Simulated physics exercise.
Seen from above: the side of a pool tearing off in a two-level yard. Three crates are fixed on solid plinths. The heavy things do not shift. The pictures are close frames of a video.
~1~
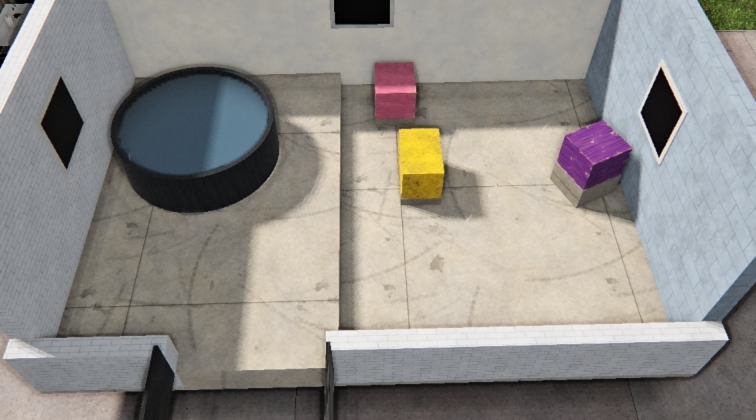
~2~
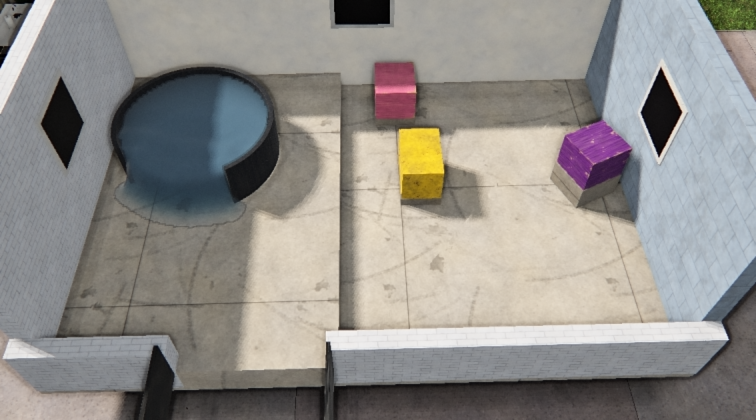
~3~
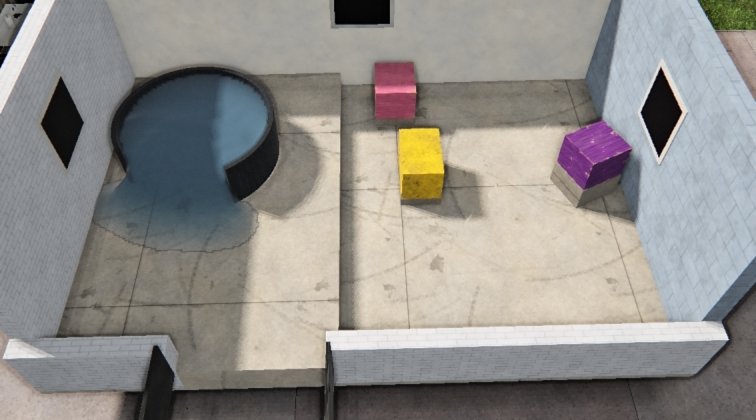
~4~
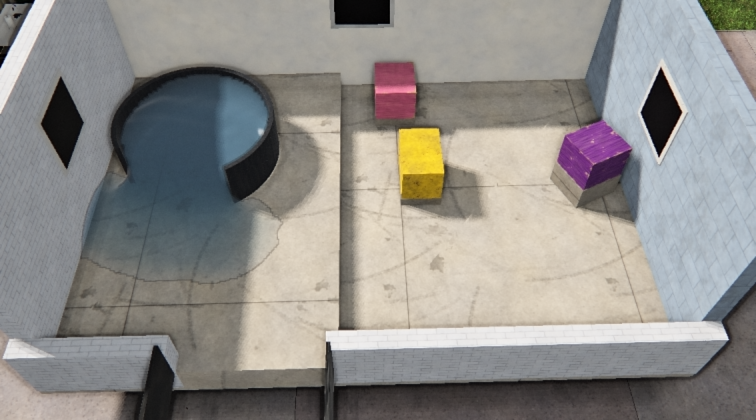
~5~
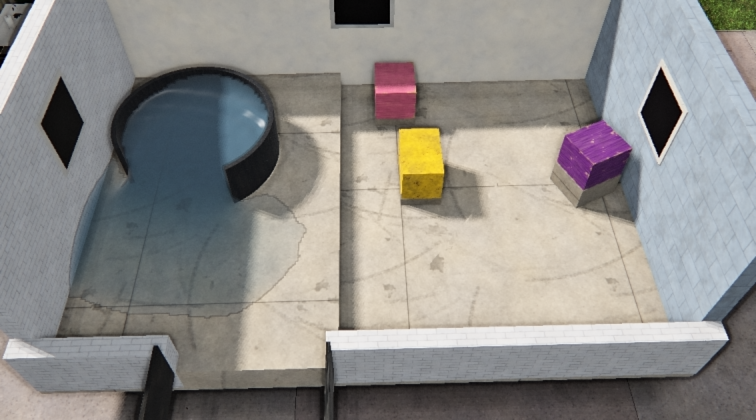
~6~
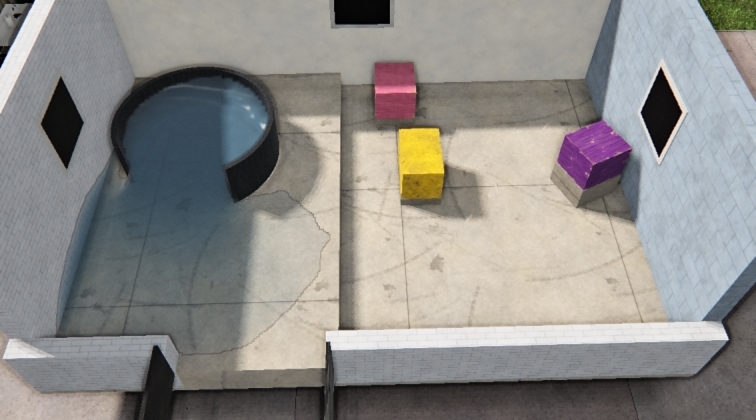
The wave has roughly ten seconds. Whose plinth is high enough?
One by one: The purple crate keeps dry; the yellow crate keeps dry; the pink crate keeps dry.
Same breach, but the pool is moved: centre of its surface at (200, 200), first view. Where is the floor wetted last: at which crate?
I say the purple-painted one.
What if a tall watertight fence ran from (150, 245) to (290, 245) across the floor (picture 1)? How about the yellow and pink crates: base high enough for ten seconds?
My reading: The yellow one ends up wet, the pink one is soaked.
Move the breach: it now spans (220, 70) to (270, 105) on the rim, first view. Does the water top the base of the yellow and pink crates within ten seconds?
My reading: Yellow crate is soaked; pink crate gets wet.
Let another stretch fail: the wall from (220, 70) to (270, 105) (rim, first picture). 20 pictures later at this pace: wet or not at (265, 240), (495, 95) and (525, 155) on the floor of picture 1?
In that order: Clear, wet, wet.
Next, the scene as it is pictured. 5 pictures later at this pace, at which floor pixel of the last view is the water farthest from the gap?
Near (366, 357).
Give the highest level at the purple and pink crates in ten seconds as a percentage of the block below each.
Roughly 30 per cent, then 60 per cent.
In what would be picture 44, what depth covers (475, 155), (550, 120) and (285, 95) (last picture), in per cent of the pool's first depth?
In that order: 0, 0 and 4 per cent.
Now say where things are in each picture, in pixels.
In the first frame, the round tank at (195, 123) is whole and still.
In the second frame, the front is at (240, 211), out from the gap at (171, 200).
In the third frame, water pours out at (171, 200) and has run to (251, 227).
In the fourth frame, water pours out at (172, 201) and has run to (261, 256).
In the fifth frame, the front is at (242, 303), out from the gap at (172, 202).
In the sixth frame, the front is at a hidden place, out from the gap at (172, 202).
A moment on, water covers 25 % of the floor; the purple crate not reached, the yellow crate not reached, the pink crate not reached.
Next, water covers 25 % of the floor; the purple crate not reached, the yellow crate not reached, the pink crate not reached.
Then, water covers 40 % of the floor; the purple crate not reached, the yellow crate not reached, the pink crate not reached.
Later, water covers 70 % of the floor; the purple crate water round its plinth, the yellow crate water round its plinth, the pink crate water round its plinth.
In the end, water covers 95 % of the floor; the purple crate stayed above the water, the yellow crate stayed above the water, the pink crate stayed above the water.
